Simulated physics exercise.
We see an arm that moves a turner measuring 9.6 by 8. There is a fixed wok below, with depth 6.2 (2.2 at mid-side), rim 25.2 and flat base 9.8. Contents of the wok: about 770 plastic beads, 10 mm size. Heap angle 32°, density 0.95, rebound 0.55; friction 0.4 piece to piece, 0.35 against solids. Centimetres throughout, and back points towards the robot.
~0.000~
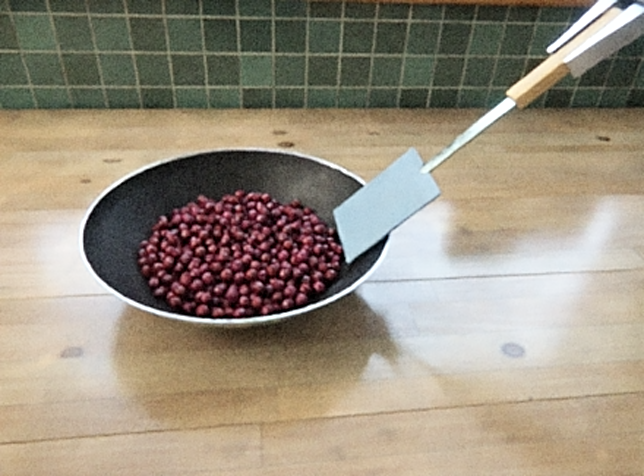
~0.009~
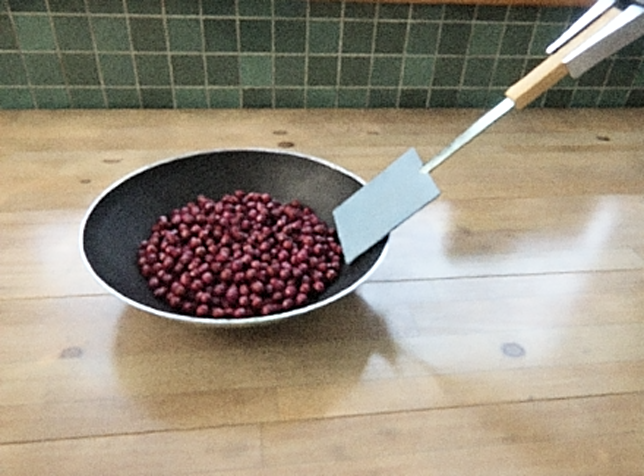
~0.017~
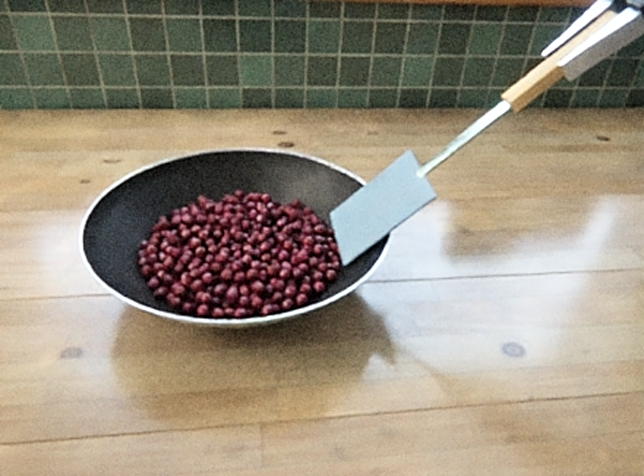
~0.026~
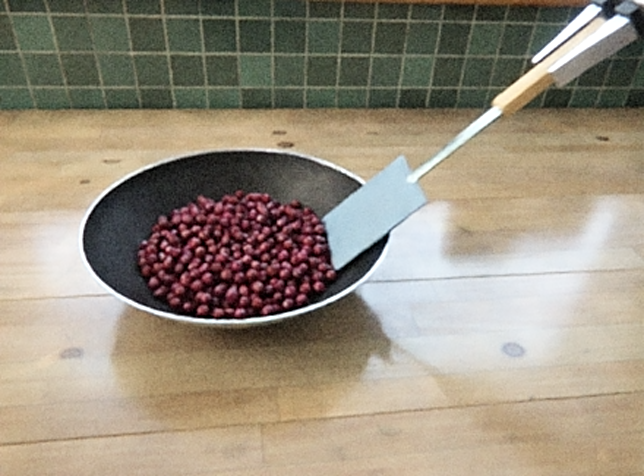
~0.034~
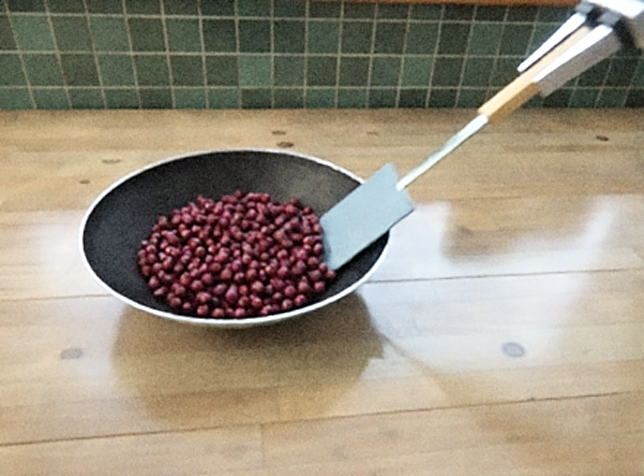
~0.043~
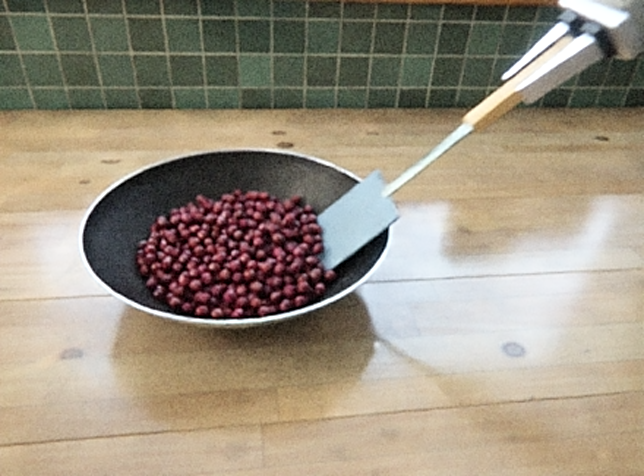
A black wok with a pale rim, filled with a heap of dark red beads, sits left of centre on a glossy wooden countertop, seen from slightly above against green wall tiles. A grey-blue turner with a wooden-coloured handle reaches in from the upper right, held by a partly visible mechanical arm. The turner slides slightly left and down against the heap's right edge, while the camera stays still.
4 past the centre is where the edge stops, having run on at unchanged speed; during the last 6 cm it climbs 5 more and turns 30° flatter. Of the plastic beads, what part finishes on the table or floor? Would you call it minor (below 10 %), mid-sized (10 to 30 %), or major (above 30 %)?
I would call it mid-sized.
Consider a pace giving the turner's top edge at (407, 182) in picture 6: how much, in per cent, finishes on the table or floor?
Expect about 0 per cent there.
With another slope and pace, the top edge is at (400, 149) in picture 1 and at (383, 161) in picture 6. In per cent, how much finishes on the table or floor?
Around 0 per cent finishes there.
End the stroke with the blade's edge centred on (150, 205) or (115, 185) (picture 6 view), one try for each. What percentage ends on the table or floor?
Around 30 per cent for the first try and 50 per cent for the second.
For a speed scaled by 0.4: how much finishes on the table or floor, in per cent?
Roughly 0 percent ends on the table or floor.
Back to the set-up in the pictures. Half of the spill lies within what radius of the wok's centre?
The answer is around 48 cm.
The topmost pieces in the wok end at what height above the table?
Roughly 6.5 centimetres.
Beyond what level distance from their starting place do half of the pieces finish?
It comes to some 3 cm.
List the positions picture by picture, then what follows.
In the first frame, turner top edge at (427, 169), sloping 44°; upper third of the load around (240, 242), from x 145 to 340, top at y 195; 771 in the wok.
In the second frame, turner top edge at (426, 169), sloping 44°; upper third of the load around (240, 242), from x 145 to 340, top at y 195.
In the third frame, turner top edge at (422, 172), sloping 44°; upper third of the load around (240, 242), from x 145 to 340, top at y 195.
In the fourth frame, turner top edge at (414, 177), sloping 44°; upper third of the load around (240, 243), from x 145 to 340, top at y 195.
In the fifth frame, turner top edge at (402, 184), sloping 44°; upper third of the load around (242, 243), from x 145 to 340, top at y 195.
In the sixth frame, turner top edge at (388, 192), sloping 44°; upper third of the load around (244, 241), from x 140 to 335, top at y 195; 771 in the wok.
By 0.06 s, sloping 43°, highest piece 7 above the table; 771 in the wok.
By 0.08 s, sloping 34°, highest piece 9 above the table; 771 in the wok.
By 0.29 s, sloping 14°, highest piece 13 above the table; 647 in the wok, 23 on the table or floor, 101 on the blade or in flight.
By 1.34 s, sloping 14°, highest piece 6 above the table; 647 in the wok, 124 on the table or floor.
Final count, 647 in the wok, 124 on the table or floor. That is 16 % on the table or floor.
